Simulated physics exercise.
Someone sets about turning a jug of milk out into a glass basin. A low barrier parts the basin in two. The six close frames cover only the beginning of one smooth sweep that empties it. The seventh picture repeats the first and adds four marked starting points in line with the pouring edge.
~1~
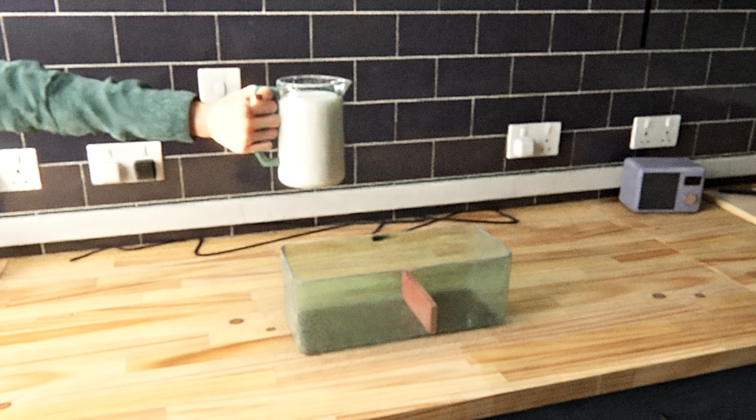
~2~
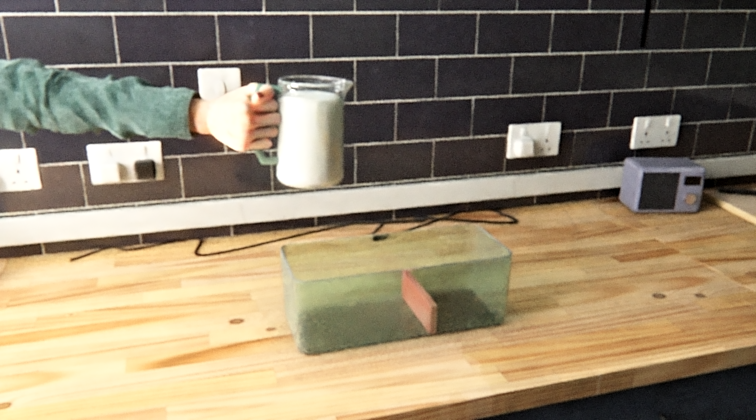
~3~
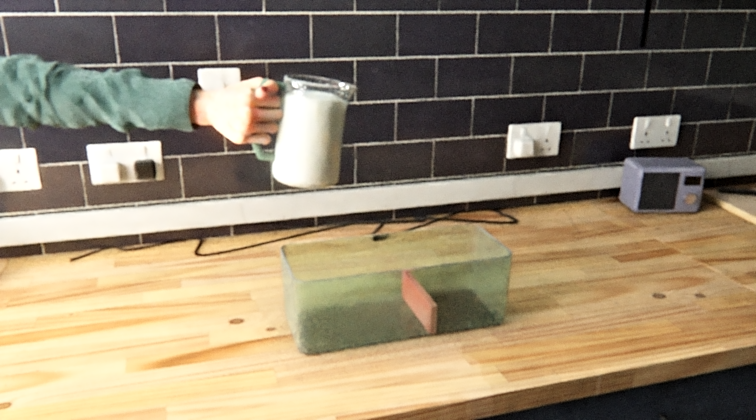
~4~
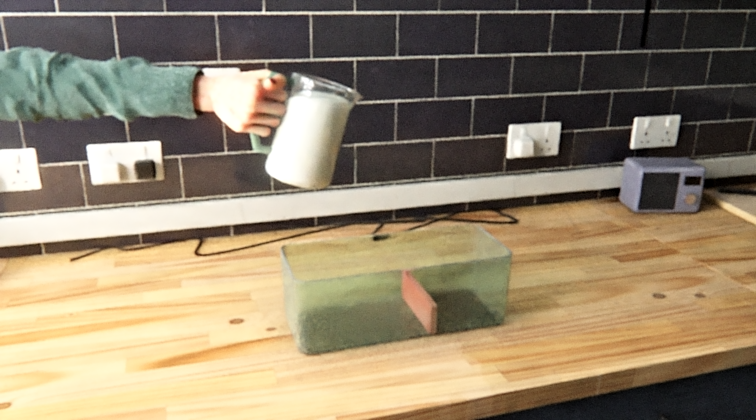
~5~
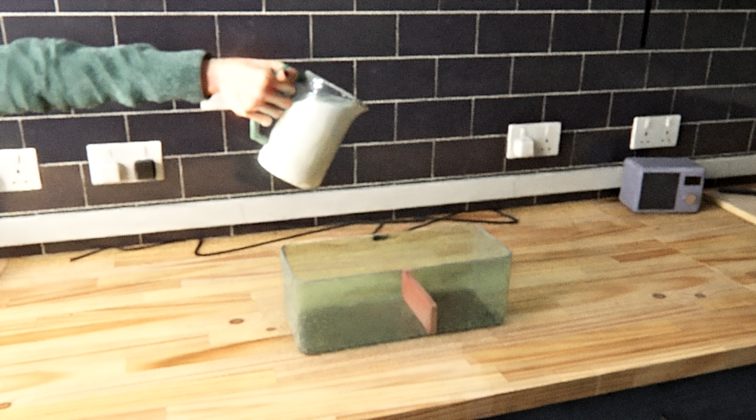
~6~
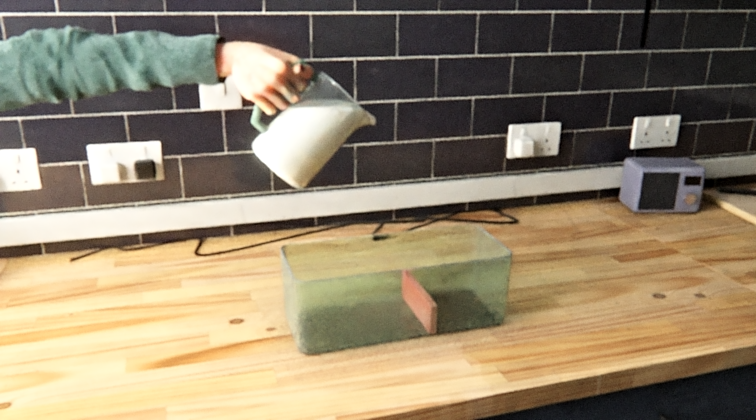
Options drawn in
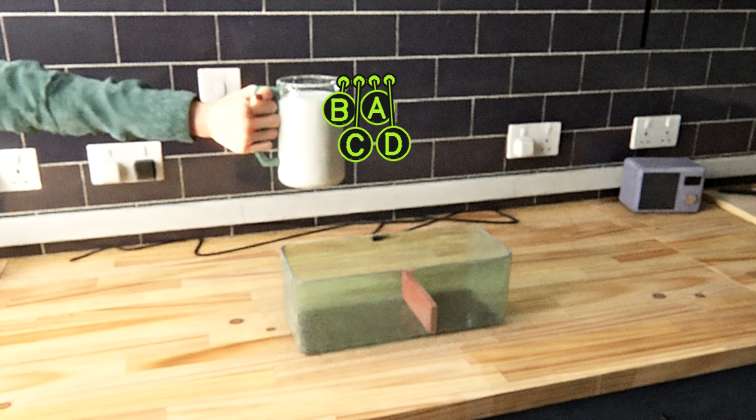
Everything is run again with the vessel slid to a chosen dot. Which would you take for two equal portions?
C is best.
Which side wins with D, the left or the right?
More ends on the right.
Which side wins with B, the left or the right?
The left side.
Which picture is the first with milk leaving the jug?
Picture 6.
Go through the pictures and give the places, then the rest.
Upright, lip at (350, 81); basin from (297, 353) to (503, 321); top of the wall at (419, 287); nothing has left yet.
Tipped about 2°, lip at (352, 83); nothing has left yet.
Tipped about 8°, lip at (356, 87); nothing has left yet.
Tipped about 18°, lip at (362, 96); nothing has left yet.
Tipped about 30°, lip at (368, 107); nothing has left yet.
Tipped about 45°, lip at (371, 122); milk is over the lip, down to (371, 122).
On the marked copy, A at (374, 80); B at (343, 82); C at (359, 81); D at (389, 80).
With A, about 14 % ends left of the wall and 84 % right of it; 3 % is lost outside.
With B, about 79 % ends left of the wall and 11 % right of it; 10 % is lost outside.
With C, about 50 % ends left of the wall and 47 % right of it; 3 % is lost outside.
With D, about 6 % ends left of the wall and 90 % right of it; 4 % is lost outside.
